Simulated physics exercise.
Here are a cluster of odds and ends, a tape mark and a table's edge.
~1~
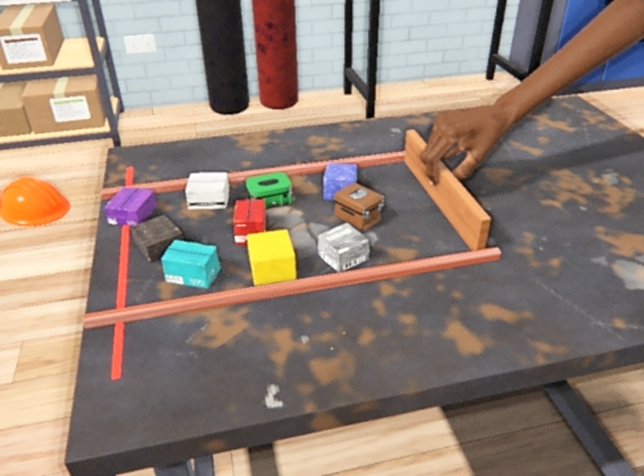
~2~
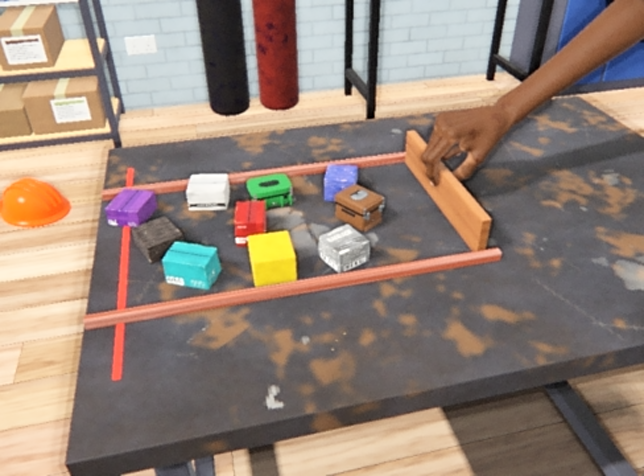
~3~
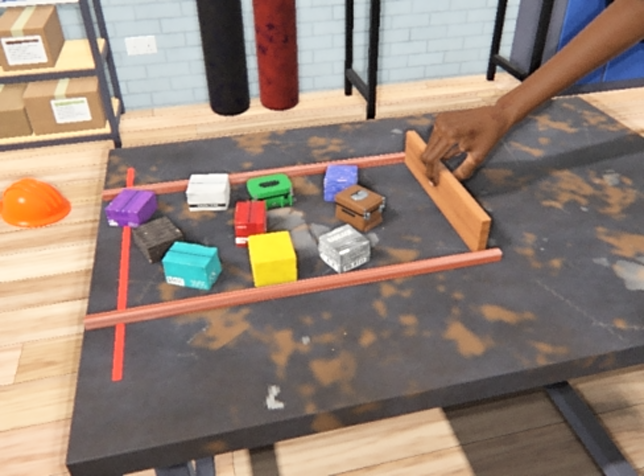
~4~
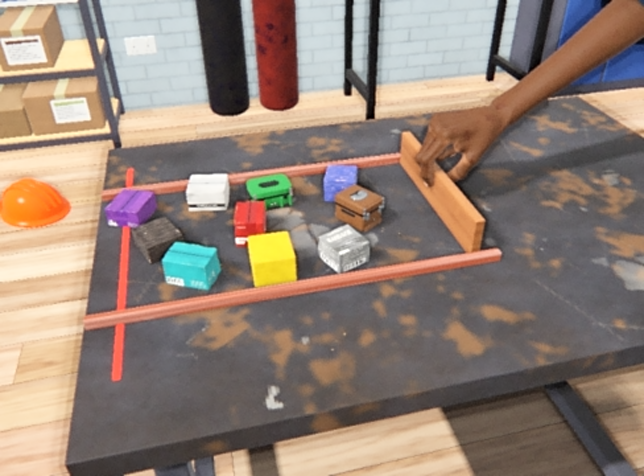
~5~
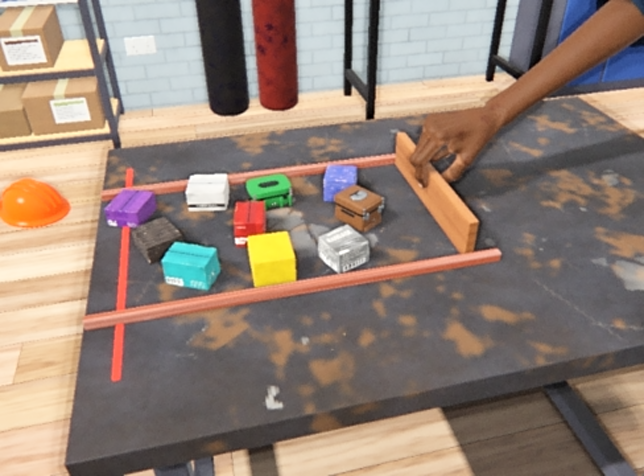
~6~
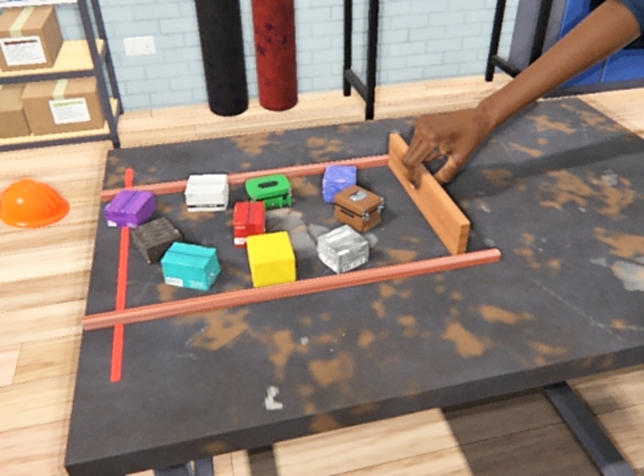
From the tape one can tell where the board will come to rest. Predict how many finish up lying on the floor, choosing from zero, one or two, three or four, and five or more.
My prediction is five or more.
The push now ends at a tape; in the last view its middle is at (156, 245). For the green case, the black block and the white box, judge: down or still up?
Going in order, the green case keeps its spot, then the black block goes off the edge, then the white box goes off the edge.
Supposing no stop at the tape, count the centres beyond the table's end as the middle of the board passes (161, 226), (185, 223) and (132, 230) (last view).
4, 3, 7.
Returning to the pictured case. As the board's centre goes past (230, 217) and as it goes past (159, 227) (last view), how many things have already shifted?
The counts are 10 and 10.
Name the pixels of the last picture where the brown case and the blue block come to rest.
In the last picture the brown case sits around (104, 240) and the blue block around (107, 218).
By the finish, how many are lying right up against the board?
Number in contact with it: 3.
Soon after, none off yet; purple box at rest near (131, 209); black block at rest near (157, 240); turquoise box at rest near (191, 266).
Then, none off yet; purple box moving near (122, 210); black block at rest near (157, 240); turquoise box moved about its own width near (163, 272).
Further on, one off so far; purple box falling; black block moved about its own width near (100, 247); turquoise box moved well along near (75, 292).
By the end, the number that fall off is five or more; fallen, green case, yellow block, red box, white box, turquoise box, black block and purple box.
